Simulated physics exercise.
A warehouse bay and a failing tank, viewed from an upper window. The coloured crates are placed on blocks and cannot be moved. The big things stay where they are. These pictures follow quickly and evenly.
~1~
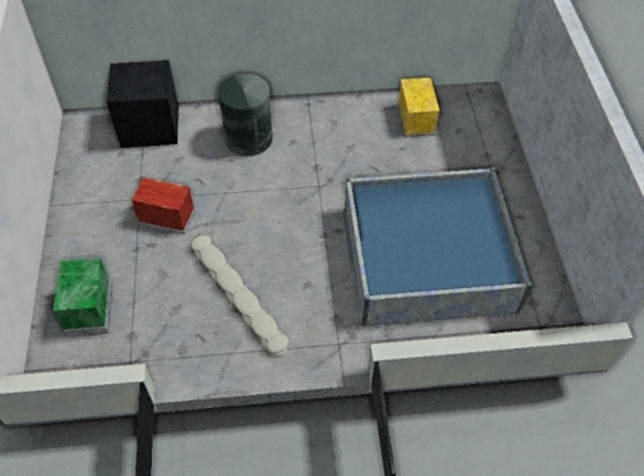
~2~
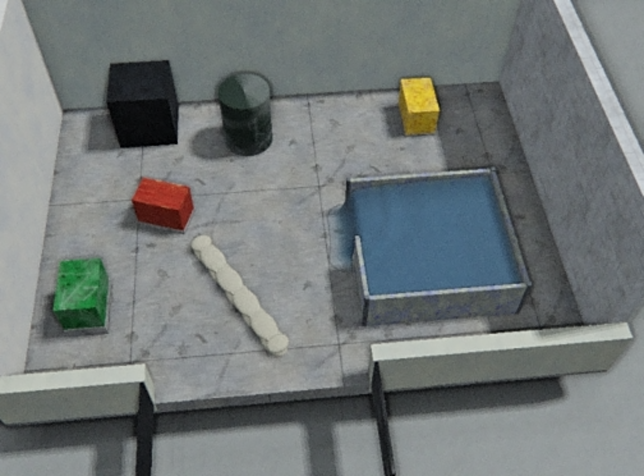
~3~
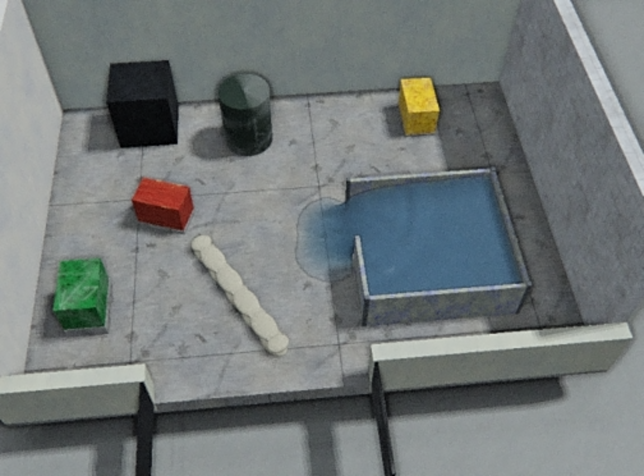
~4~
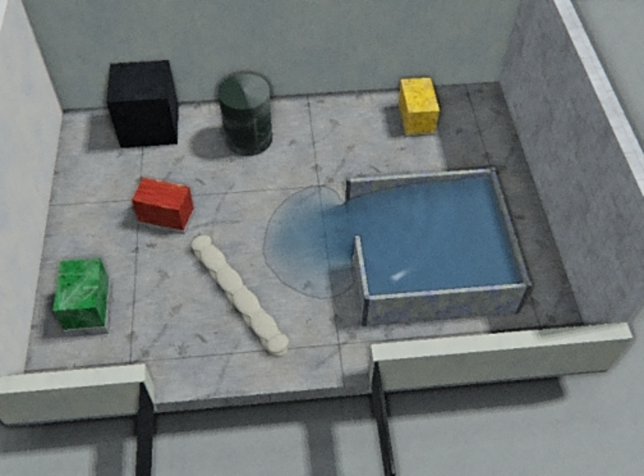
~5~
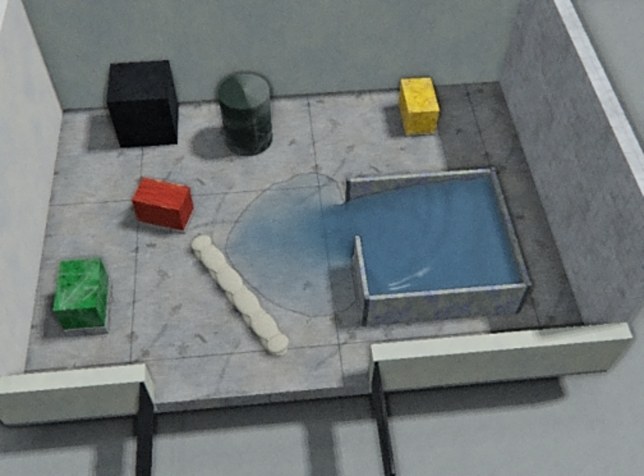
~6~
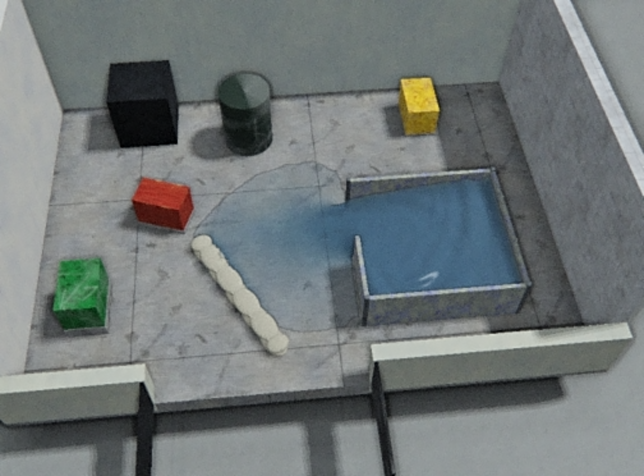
Water sat still in the open tank, then poured out through a gap in its left side and spread left across the grey floor, reaching the row of pale sandbags near the red box.
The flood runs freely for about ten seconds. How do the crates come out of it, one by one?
One by one: The yellow crate comes out wet; the red crate comes out wet; the green crate comes out dry.
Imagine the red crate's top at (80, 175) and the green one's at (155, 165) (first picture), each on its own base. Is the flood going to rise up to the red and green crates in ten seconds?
First the red crate: It is dampened; then the green crate: It is dampened.
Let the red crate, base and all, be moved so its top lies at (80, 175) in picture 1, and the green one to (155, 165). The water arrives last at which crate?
Judging by the pictures, the crate marked yellow.
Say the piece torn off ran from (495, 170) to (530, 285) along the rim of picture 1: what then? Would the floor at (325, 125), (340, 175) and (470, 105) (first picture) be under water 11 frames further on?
One by one, they turn out not soaked, not soaked and drenched.
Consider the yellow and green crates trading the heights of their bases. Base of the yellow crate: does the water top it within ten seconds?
My guess is that the yellow one stays untouched.
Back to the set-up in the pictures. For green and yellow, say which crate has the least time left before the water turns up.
That would be the crate marked green.
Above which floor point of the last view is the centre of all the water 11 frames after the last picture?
I'd say near (338, 241).
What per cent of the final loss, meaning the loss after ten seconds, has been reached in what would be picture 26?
I'd put it near 10 in a hundred.
A moment on, water covers 25 % of the floor; the yellow crate not reached, the red crate water round its plinth, the green crate not reached.
Next, water covers 40 % of the floor; the yellow crate not reached, the red crate water round its plinth, the green crate water round its plinth.
Then, water covers 55 % of the floor; the yellow crate not reached, the red crate water round its plinth, the green crate water round its plinth.
Later, water covers 80 % of the floor; the yellow crate water round its plinth, the red crate water round its plinth, the green crate water round its plinth.
In the end, water covers 95 % of the floor; the yellow crate was topped, the red crate was topped, the green crate stayed above the water.
